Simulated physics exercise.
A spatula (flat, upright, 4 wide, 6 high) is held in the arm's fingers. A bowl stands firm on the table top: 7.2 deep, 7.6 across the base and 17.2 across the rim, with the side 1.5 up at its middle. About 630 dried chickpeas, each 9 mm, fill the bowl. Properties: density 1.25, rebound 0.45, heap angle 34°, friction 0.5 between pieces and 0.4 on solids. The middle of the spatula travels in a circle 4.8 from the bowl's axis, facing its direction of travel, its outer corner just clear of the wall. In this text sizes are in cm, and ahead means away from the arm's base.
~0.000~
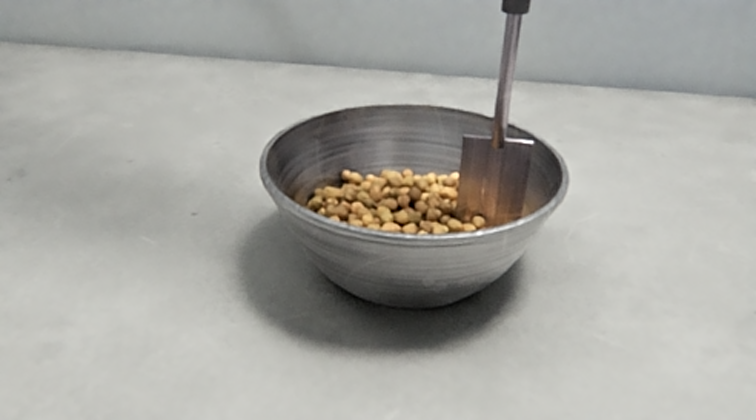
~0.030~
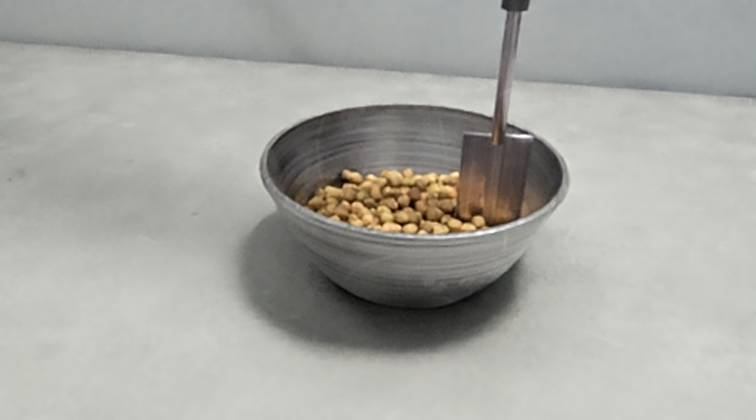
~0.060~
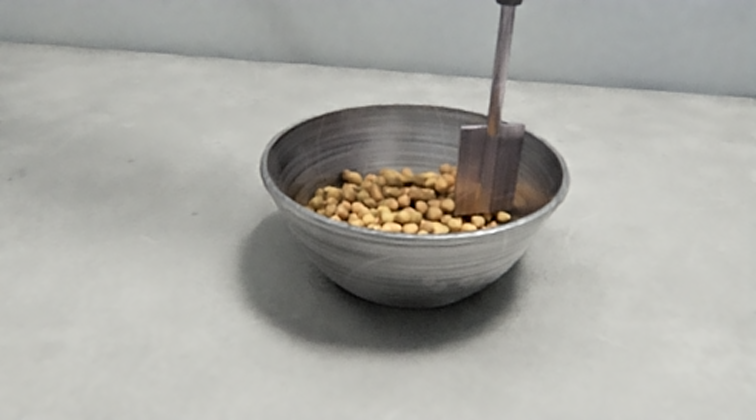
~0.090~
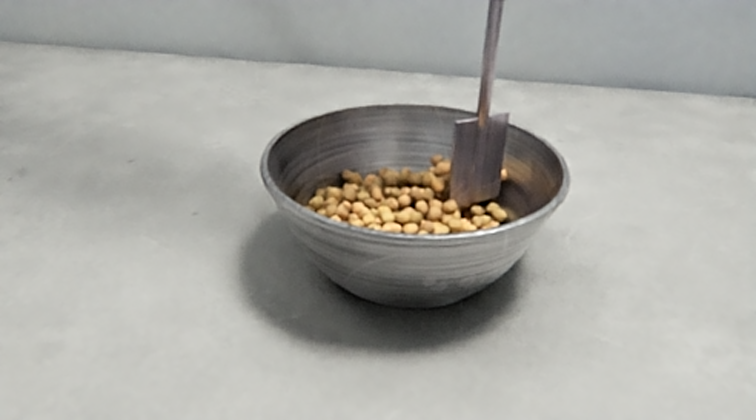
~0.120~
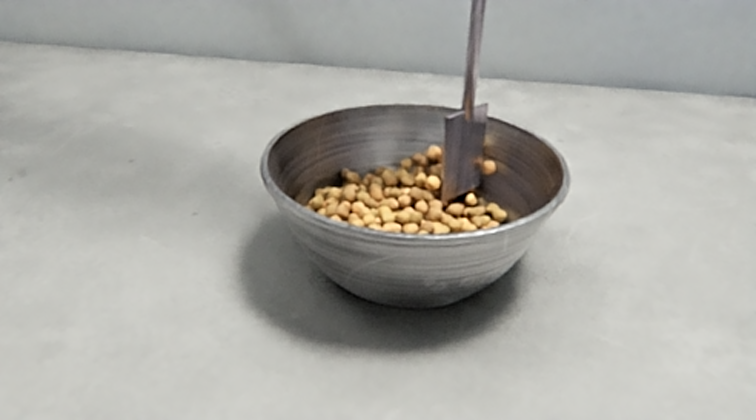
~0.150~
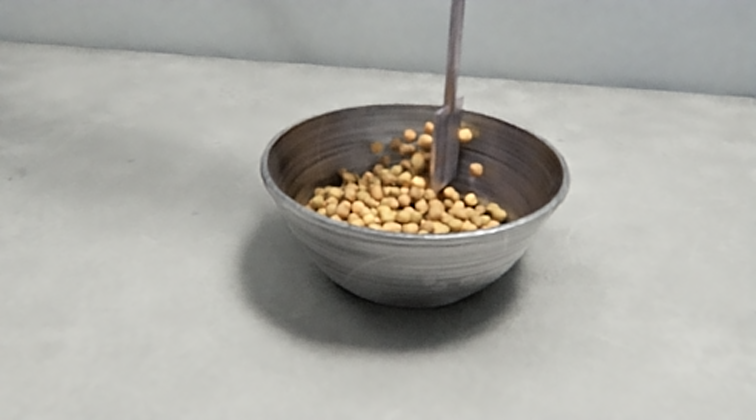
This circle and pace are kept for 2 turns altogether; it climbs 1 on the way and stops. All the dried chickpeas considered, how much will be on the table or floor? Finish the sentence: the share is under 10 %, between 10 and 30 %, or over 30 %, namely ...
The share is under 10 %.
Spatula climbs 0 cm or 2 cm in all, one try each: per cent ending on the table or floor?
Roughly 5 and 0 per cent.
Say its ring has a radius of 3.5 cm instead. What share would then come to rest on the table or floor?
That would make it around 0 percent.
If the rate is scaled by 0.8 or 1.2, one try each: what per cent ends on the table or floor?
Roughly 0 and 5 per cent.
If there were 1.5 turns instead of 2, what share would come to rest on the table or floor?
0 %.
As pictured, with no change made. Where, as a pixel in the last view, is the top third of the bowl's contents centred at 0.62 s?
Around pixel (478, 224).
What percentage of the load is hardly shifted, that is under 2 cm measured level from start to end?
About 60 %.
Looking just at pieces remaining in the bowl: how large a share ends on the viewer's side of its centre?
About 50 %.
By 0.62 s, 326° round, highest piece 8 above the table; 624 in the bowl, 4 on the table or floor, 3 in flight or on the tool.
By 1.10 s, 221° round, highest piece 8 above the table; 618 in the bowl, 12 on the table or floor, 1 in flight or on the tool.
By 1.53 s, 0° round, highest piece 6 above the table; 616 in the bowl, 15 on the table or floor.
By 2.23 s, 0° round, highest piece 6 above the table; 616 in the bowl, 15 on the table or floor.
Final count, 616 in the bowl, 15 on the table or floor. That is 2 % on the table or floor.
